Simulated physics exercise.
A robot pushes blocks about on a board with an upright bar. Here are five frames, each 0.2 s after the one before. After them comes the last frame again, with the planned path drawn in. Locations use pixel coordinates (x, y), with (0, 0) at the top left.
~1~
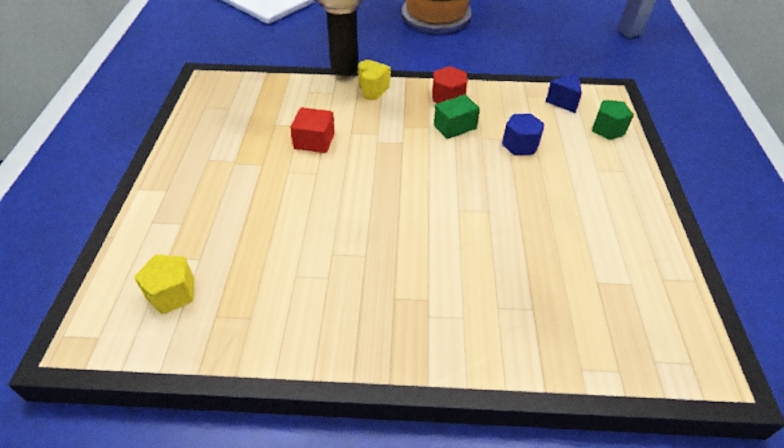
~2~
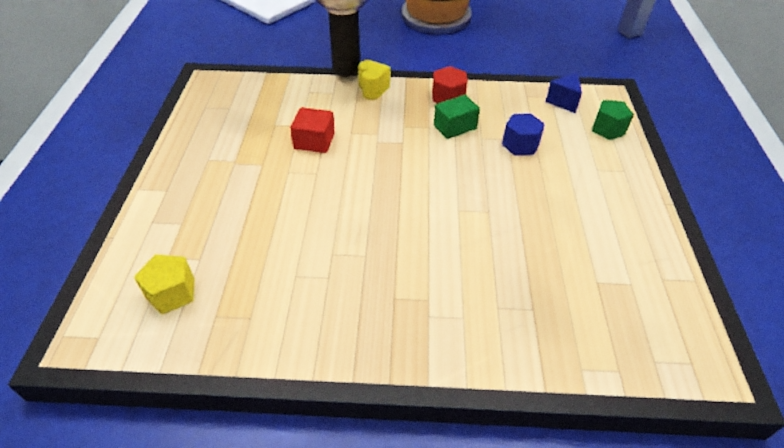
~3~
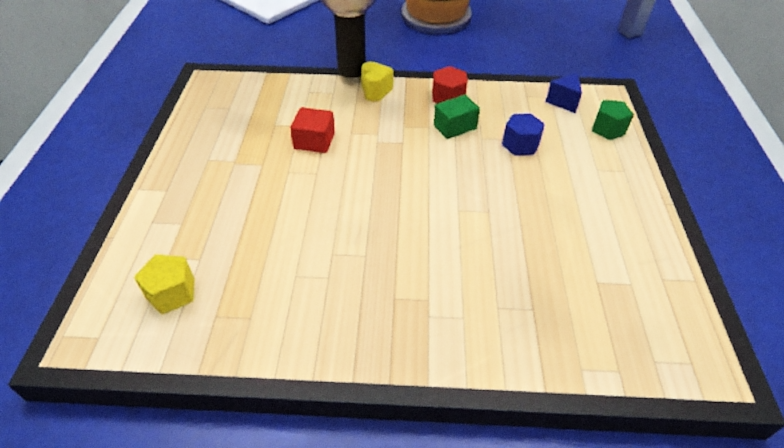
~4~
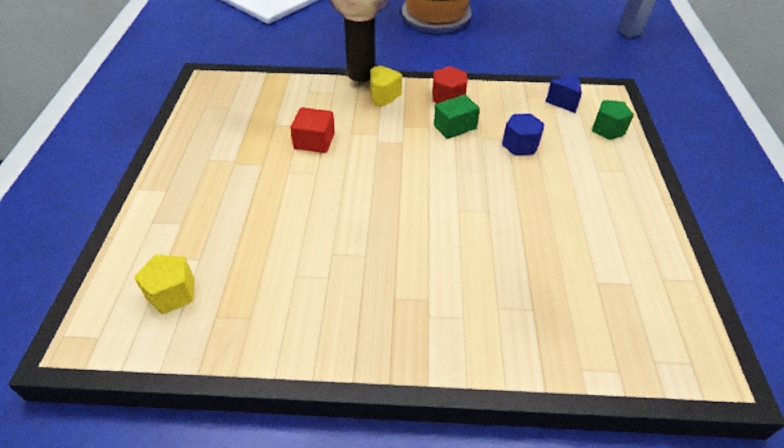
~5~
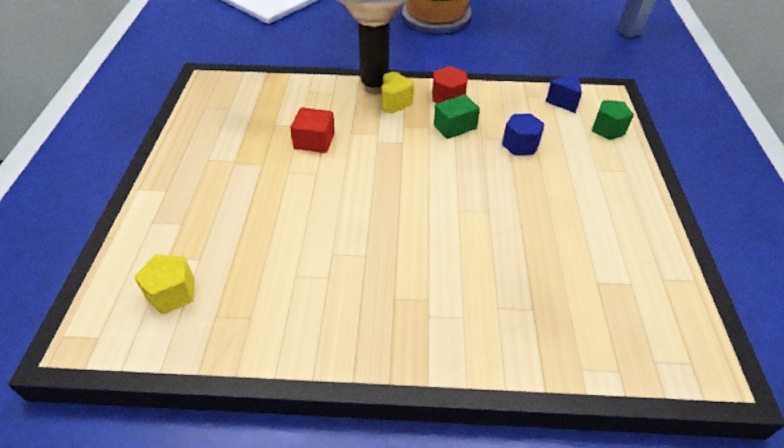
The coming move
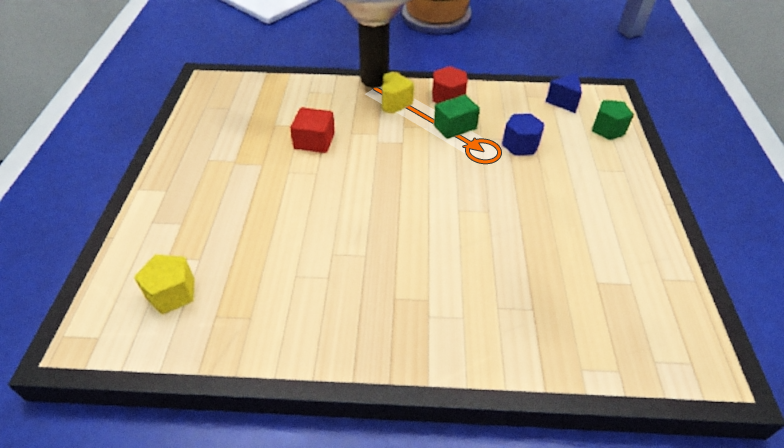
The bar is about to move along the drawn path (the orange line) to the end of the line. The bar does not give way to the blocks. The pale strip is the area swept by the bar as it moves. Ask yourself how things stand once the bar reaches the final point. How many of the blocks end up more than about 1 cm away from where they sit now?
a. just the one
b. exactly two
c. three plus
Answer: C.
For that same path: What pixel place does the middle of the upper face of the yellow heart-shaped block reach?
Put as a pixel place, it's (429, 120).
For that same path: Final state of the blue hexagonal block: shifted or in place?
Once the path is done, it is somewhere new.
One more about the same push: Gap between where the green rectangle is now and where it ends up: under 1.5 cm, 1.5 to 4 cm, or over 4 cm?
Shift of over 4 cm.
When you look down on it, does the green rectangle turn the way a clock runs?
No, that is not what happens.
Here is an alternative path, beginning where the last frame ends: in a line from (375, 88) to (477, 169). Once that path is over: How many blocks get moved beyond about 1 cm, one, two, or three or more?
I think two will be displaced.
Drawn move, in a line from (375, 88) to (483, 151).
On the path given first. One third of the way, bar at (409, 99); yellow heart-shaped block at (419, 104), turned 50° clockwise.
Two thirds of the way, bar at (446, 120); yellow heart-shaped block at (428, 119); green rectangle at (475, 116), turned 45° anticlockwise.
At the end, bar at (485, 143); yellow heart-shaped block at (429, 120), turned 135° clockwise; red hexagonal block still; green rectangle at (520, 136), turned 65° anticlockwise; blue hexagonal block at (548, 126), turned 30° anticlockwise.
